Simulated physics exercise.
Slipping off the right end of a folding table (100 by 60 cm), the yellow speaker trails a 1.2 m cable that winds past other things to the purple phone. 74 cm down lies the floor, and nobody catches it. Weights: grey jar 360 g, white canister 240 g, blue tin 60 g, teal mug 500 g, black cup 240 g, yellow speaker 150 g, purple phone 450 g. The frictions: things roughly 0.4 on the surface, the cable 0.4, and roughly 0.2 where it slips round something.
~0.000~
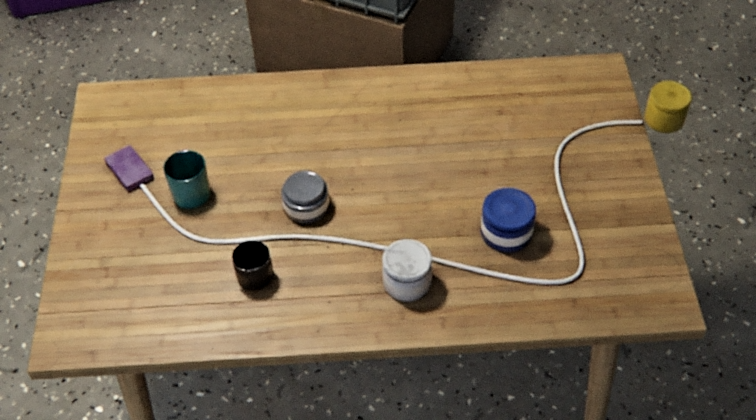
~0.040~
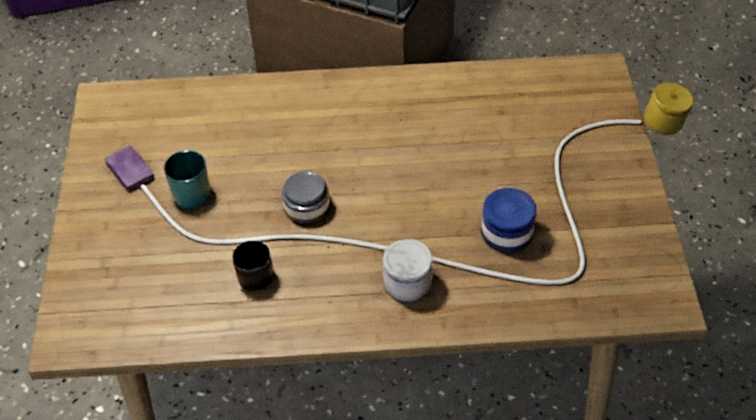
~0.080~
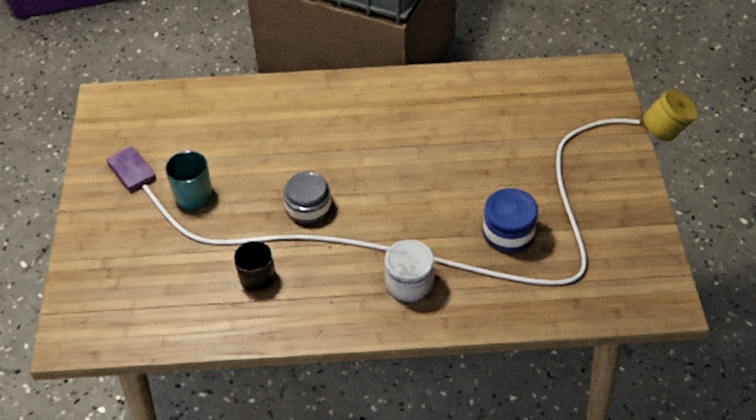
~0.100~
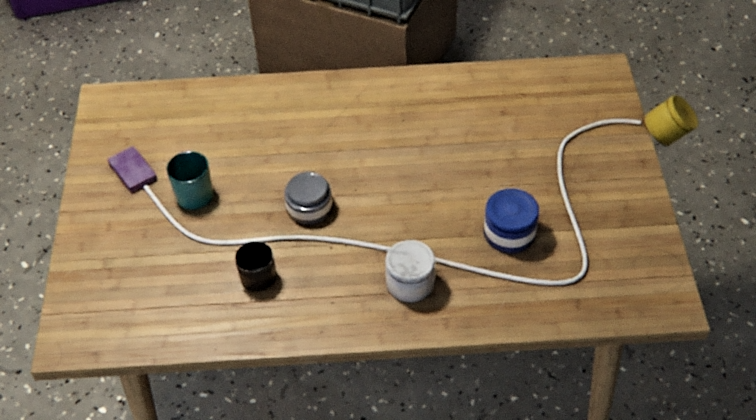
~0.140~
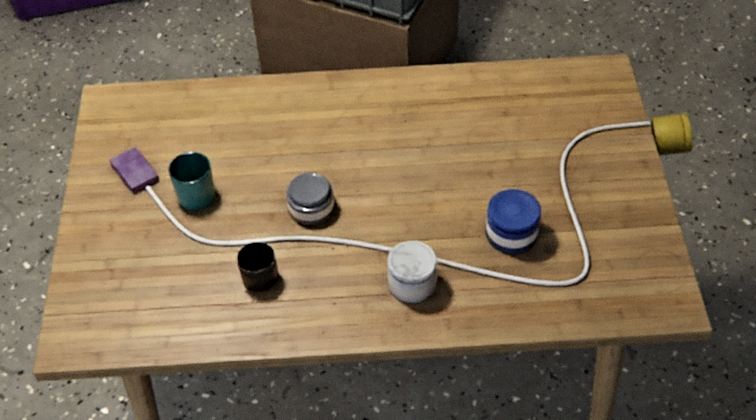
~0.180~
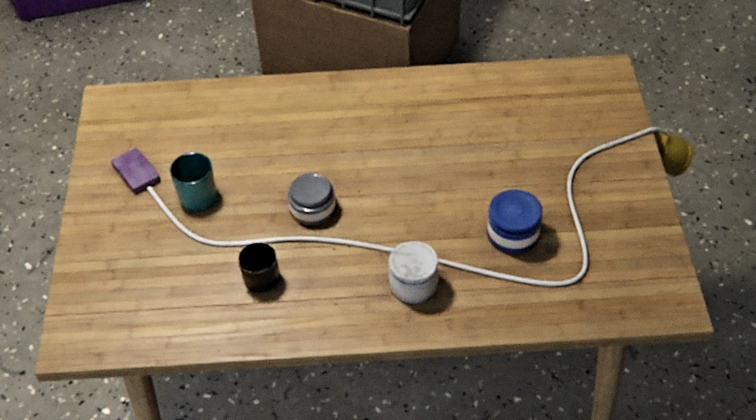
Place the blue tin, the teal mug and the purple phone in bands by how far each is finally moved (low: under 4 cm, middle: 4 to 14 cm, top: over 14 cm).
Blue tin: Top; teal mug: Low; purple phone: Low.
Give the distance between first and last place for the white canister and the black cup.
Net shift - white canister 0 cm, black cup 0 cm.
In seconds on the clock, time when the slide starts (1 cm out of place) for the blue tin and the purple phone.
About: Blue tin 0.32 s, purple phone not at all.
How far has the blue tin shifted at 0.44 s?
Shift of the blue tin - 15 cm.
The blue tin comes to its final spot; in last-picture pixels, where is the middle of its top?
Near (478, 76).
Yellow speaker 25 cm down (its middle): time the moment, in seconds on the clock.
It happens at 0.30 seconds on the clock.
At 0.4 s, the cable's tail end at (153, 189); blue tin 16 cm off its start, yellow speaker over the edge.
At 0.7 s, the cable's tail end at (154, 190); blue tin 30 cm off its start, purple phone 1 cm off its start, yellow speaker over the edge.
At 0.9 s, the cable's tail end at (154, 190); blue tin 30 cm off its start at (478, 76), purple phone 1 cm off its start at (139, 170), yellow speaker over the edge.
At 1.2 s, the cable's tail end at (154, 190); blue tin 30 cm off its start, purple phone 1 cm off its start, yellow speaker over the edge.
At 2.4 s, the cable's tail end at (154, 190); blue tin 30 cm off its start at (478, 76), purple phone 1 cm off its start at (139, 170), teal mug 0 cm off its start at (191, 168), yellow speaker over the edge.
